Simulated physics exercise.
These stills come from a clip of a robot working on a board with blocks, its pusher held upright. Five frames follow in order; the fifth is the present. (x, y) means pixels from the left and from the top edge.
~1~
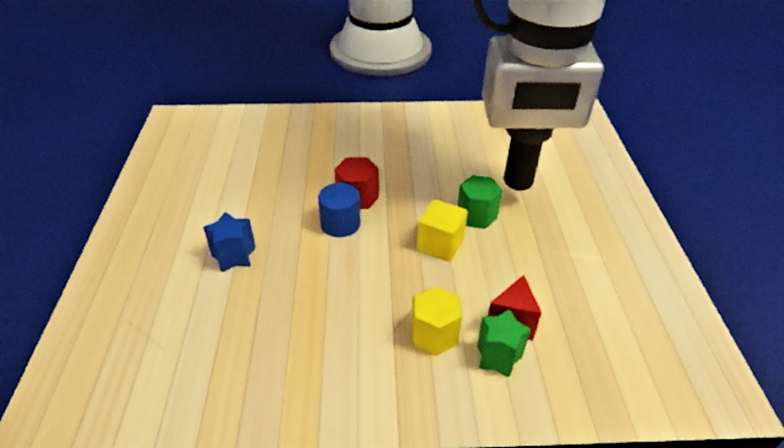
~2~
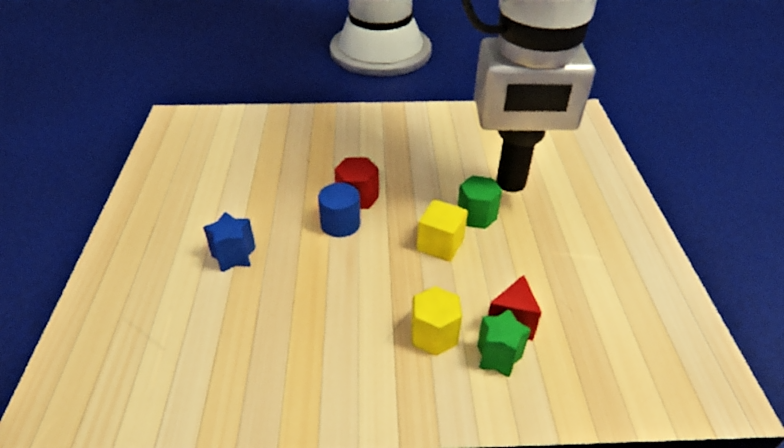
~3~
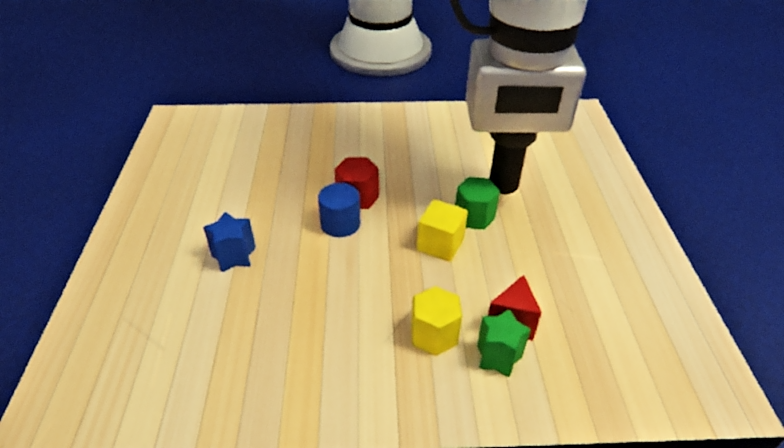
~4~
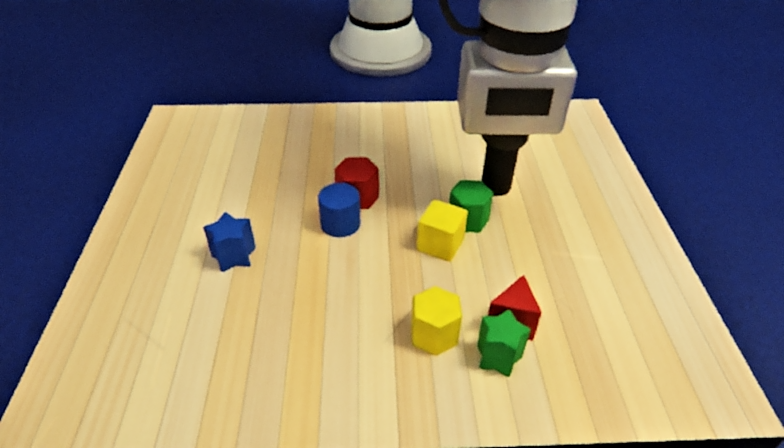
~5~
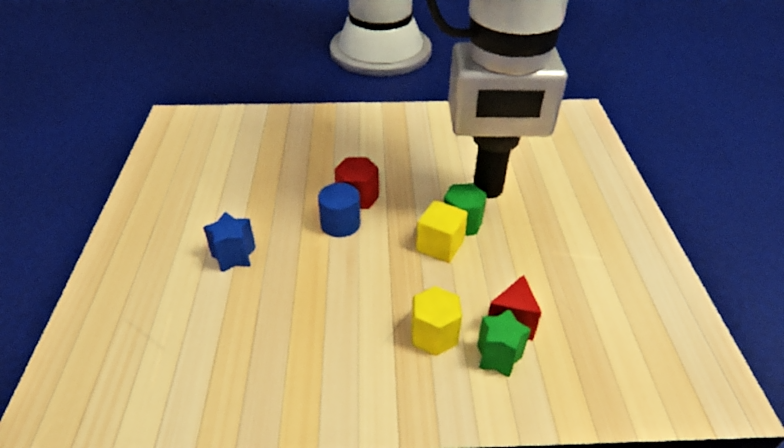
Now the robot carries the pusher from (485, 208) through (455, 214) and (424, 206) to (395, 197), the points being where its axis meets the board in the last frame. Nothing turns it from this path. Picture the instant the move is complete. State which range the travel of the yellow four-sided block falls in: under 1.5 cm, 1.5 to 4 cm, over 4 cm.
Its final spot will lie 1.5 to 4 cm from the current one.
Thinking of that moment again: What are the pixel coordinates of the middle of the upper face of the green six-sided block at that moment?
Pixel (434, 205).
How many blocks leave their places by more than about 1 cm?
I reckon the push displaces two of the blocks by more than 1 cm.
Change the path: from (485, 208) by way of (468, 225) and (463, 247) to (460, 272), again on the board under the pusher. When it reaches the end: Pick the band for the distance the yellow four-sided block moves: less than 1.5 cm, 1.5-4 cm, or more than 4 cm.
The answer is over 4 cm.
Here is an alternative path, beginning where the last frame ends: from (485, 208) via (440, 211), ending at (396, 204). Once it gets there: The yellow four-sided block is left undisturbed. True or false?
False - the claim does not hold.
What follows on the original path. One third of the way, pusher at (456, 196); yellow four-sided block at (430, 230); green six-sided block at (441, 205), turned 30° anticlockwise.
Two thirds of the way, pusher at (424, 188); yellow four-sided block at (428, 231); green six-sided block at (434, 205), turned 40° anticlockwise.
At the end, pusher at (395, 179); red six-sided block not moved; yellow four-sided block at (428, 231); green six-sided block at (434, 205), turned 40° anticlockwise.
